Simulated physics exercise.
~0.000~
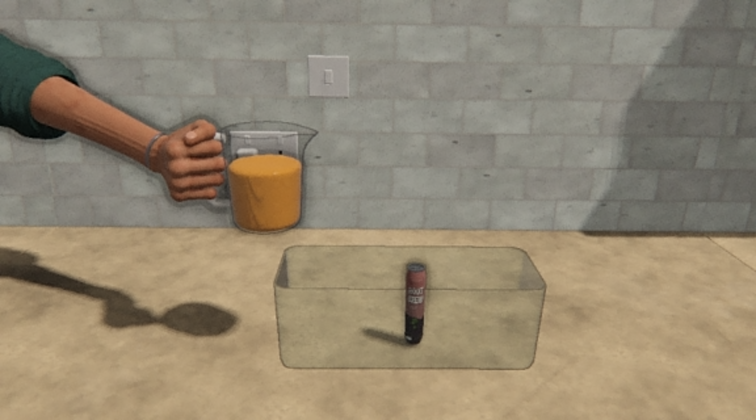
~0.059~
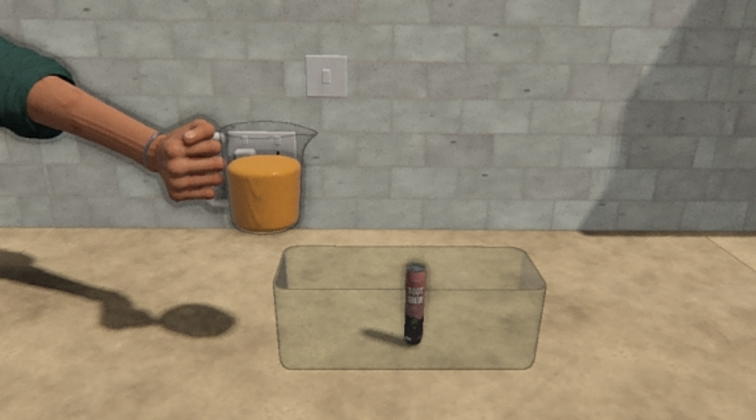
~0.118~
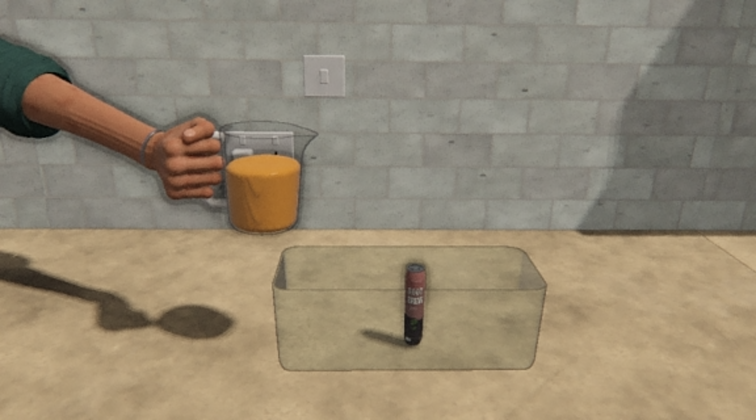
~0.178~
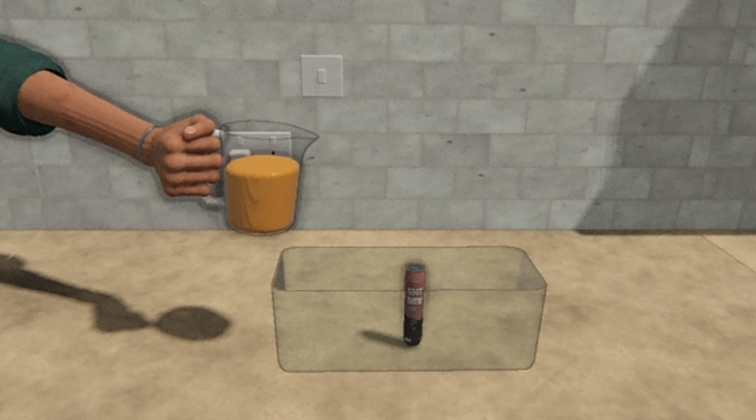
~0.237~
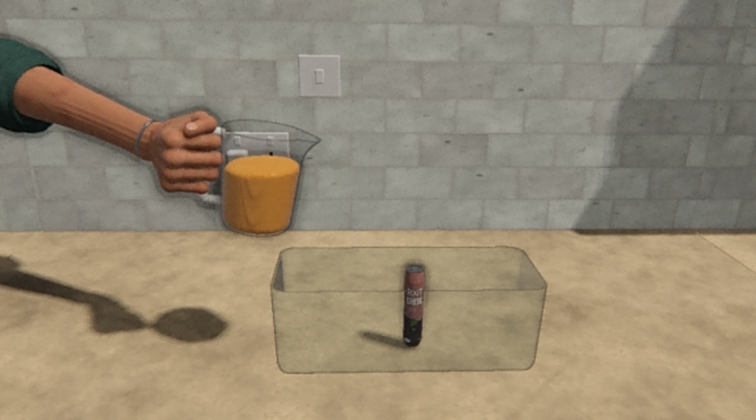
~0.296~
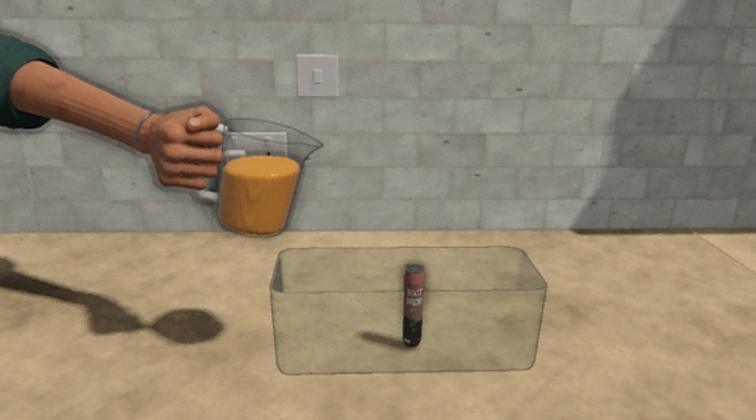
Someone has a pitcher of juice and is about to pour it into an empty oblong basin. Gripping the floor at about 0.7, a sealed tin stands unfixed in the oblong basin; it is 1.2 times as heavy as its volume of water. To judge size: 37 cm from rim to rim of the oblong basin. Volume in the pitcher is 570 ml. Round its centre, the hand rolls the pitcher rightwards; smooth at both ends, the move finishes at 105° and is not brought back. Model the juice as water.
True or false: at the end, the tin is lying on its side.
False.
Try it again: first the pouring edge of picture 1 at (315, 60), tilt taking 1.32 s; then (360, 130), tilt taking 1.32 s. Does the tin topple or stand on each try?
Try 1: Still standing; try 2: Tipped over.
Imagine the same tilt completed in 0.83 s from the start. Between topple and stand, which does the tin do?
The tin stays balanced.
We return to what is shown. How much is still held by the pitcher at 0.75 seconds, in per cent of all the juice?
Still held: Roughly 94 % of the total.
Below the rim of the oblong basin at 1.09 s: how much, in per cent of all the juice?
About 44 per cent.
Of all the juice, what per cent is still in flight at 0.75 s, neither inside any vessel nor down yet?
Close to 6 in a hundred.
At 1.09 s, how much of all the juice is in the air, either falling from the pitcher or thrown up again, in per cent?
About 18 per cent.
By 0.75 s the tilt is 64° and 94 per cent is still to pour; the tin stands where it began.
By 1.09 s the tilt is 97° and 36 per cent is still to pour; the tin stands where it began.
By 1.44 s the tilt is 105° and 2 per cent is still to pour; the tin stands where it began.
By 1.82 s the tilt is 105° and 0 per cent is still to pour; the tin stands where it began.
At rest the tin stands where it began.
